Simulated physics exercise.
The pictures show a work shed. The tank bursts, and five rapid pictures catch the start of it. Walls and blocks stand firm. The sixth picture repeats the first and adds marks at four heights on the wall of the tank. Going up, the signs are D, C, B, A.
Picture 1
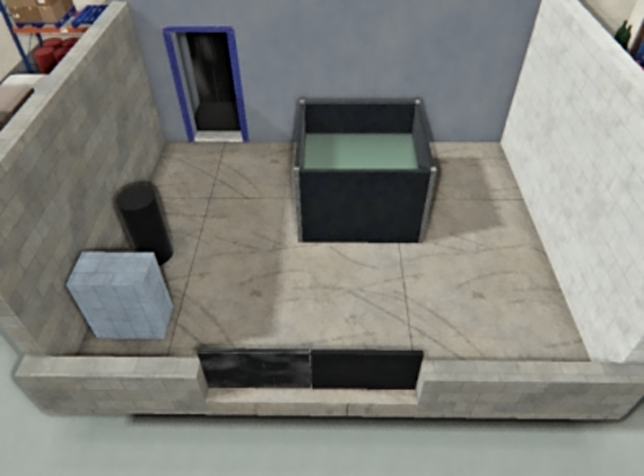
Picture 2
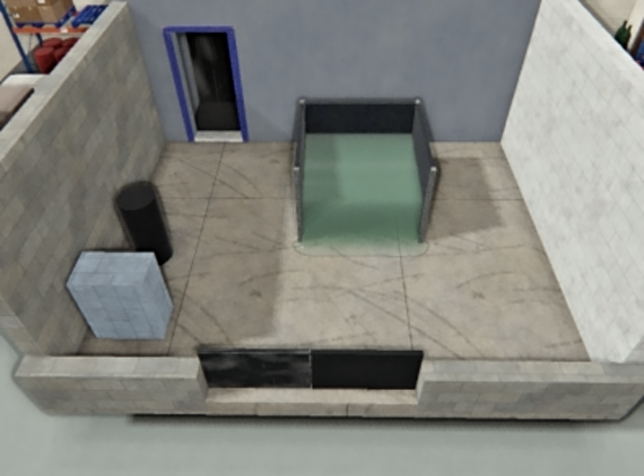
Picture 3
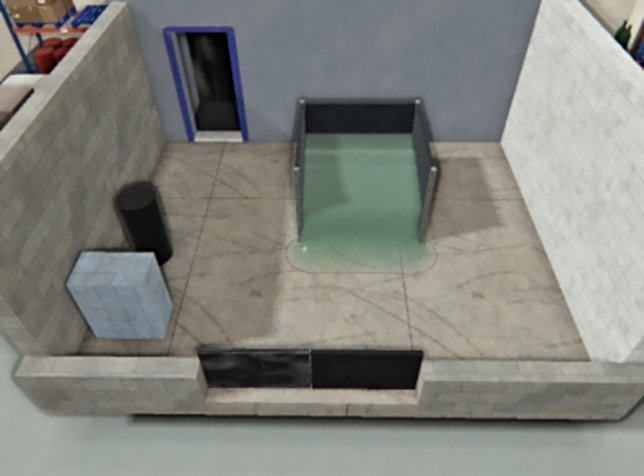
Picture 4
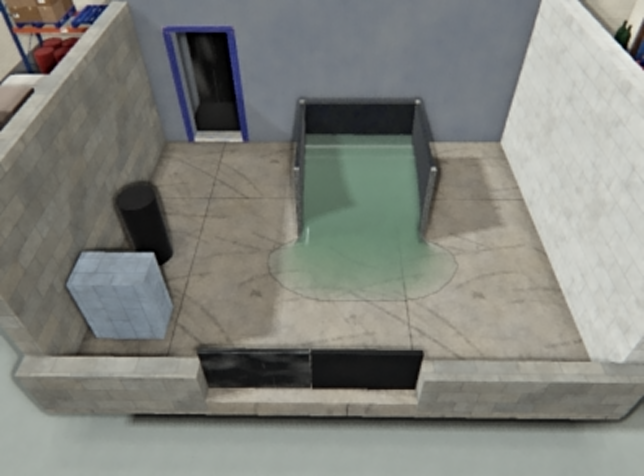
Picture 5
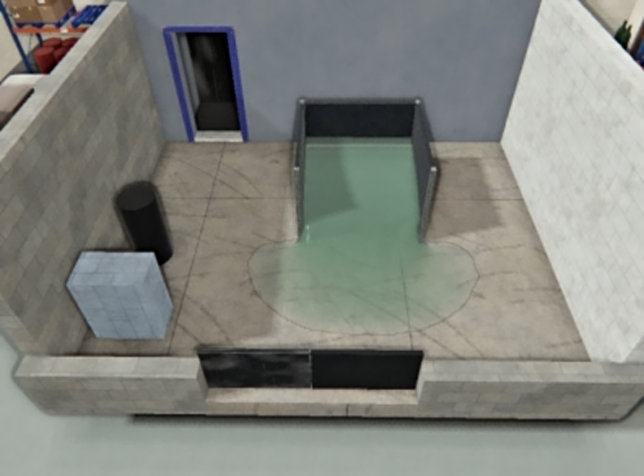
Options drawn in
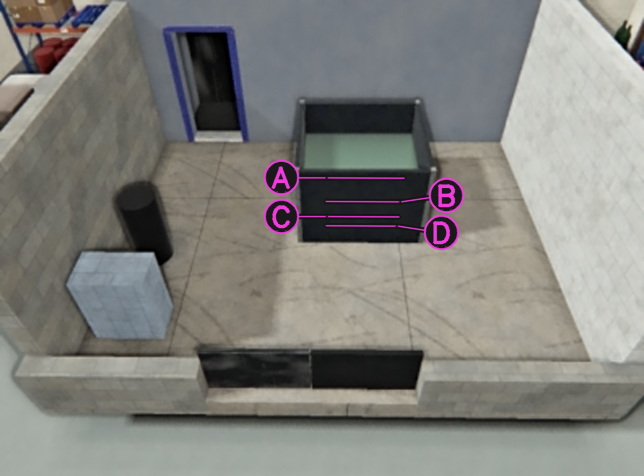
Pale green water spreads from a dark, square tank against the back wall of a grey-walled work shed, seen from a fixed, high viewpoint. A blue-framed doorway stands at back left, with a black cylinder and pale blue block below it and dark panels along the front wall. The tank's front panel disappears, and the water slides forward, fanning across the stained floor in a widening, rounded sheet.
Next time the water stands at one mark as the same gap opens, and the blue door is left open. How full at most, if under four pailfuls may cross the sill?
The limit is C.
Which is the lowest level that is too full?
That is level B.
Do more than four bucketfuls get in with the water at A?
Yes.
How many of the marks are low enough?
Two of the four.
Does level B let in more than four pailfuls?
Yes, that goes wrong.
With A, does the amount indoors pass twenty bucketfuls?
Yes.
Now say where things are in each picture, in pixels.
Water in the tank at rest, its middle at (360, 163); foot of the blue doorway at (219, 142); shut gate at (310, 357), in the first picture.
In the second picture, 2 % of the ground under water, visible out to (423, 249).
In the third picture, 4 % of the ground under water, visible out to (432, 255).
In the fourth picture, 9 % of the ground under water, visible out to (451, 265).
In the fifth picture, 15 % of the ground under water, visible out to (291, 315).
In magenta, A at (364, 178); B at (363, 201); C at (362, 216); D at (361, 225); from the bottom up D, C, B, A.
If A is chosen, dozens of bucketfuls pour in.
If B is chosen, about 12 bucketfuls get in.
If C is chosen, a bucket or two gets in.
If D is chosen, nothing gets over.
